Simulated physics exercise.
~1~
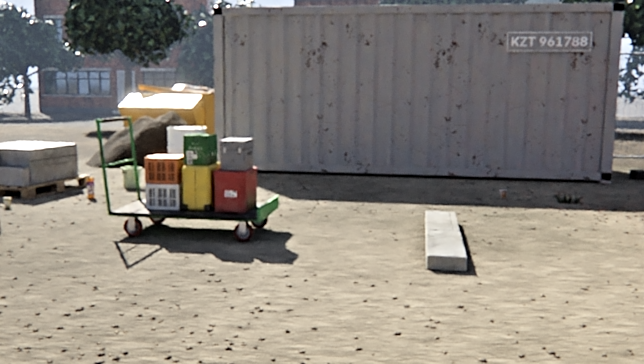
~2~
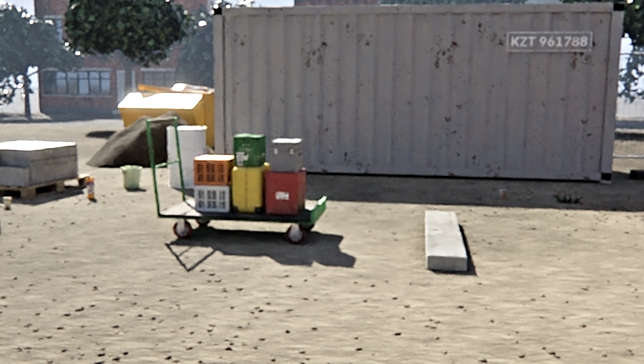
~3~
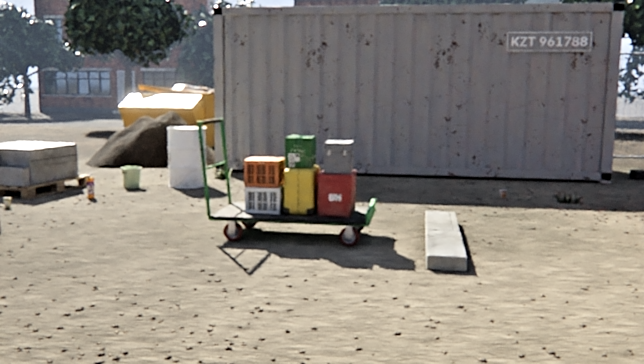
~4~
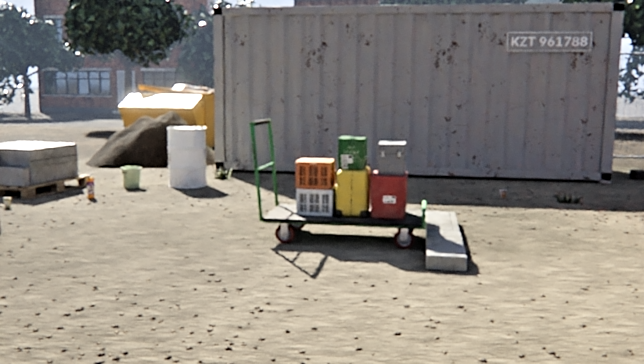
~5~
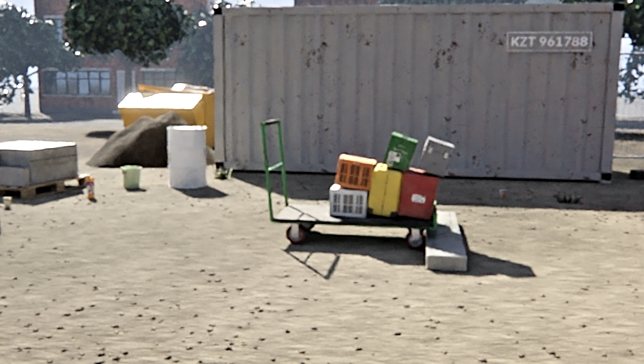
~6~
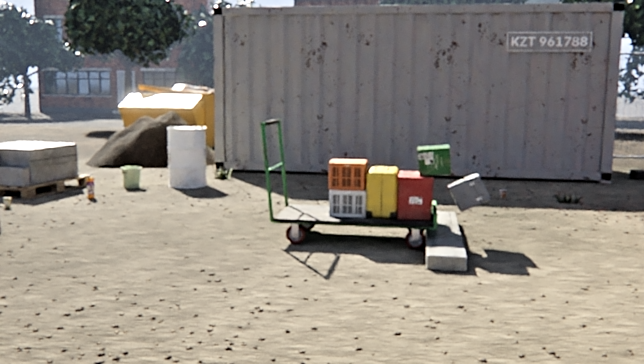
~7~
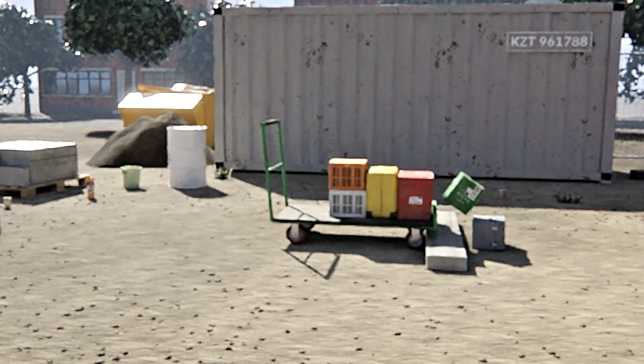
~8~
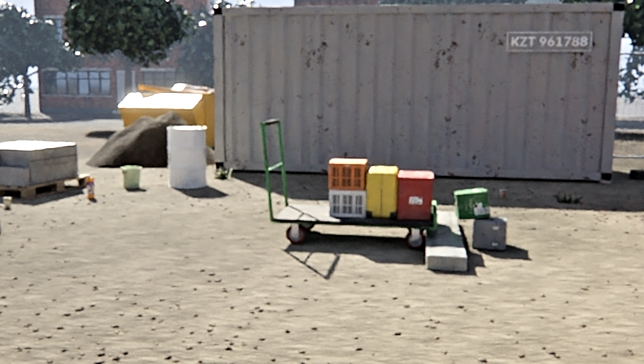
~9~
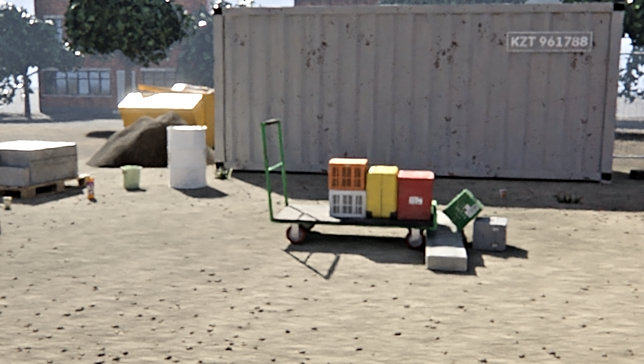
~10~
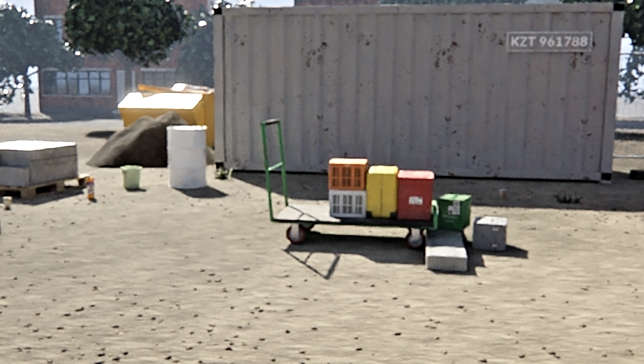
A loaded trolley rolls right into a low step, tipping green and grey boxes onto the ground beyond.
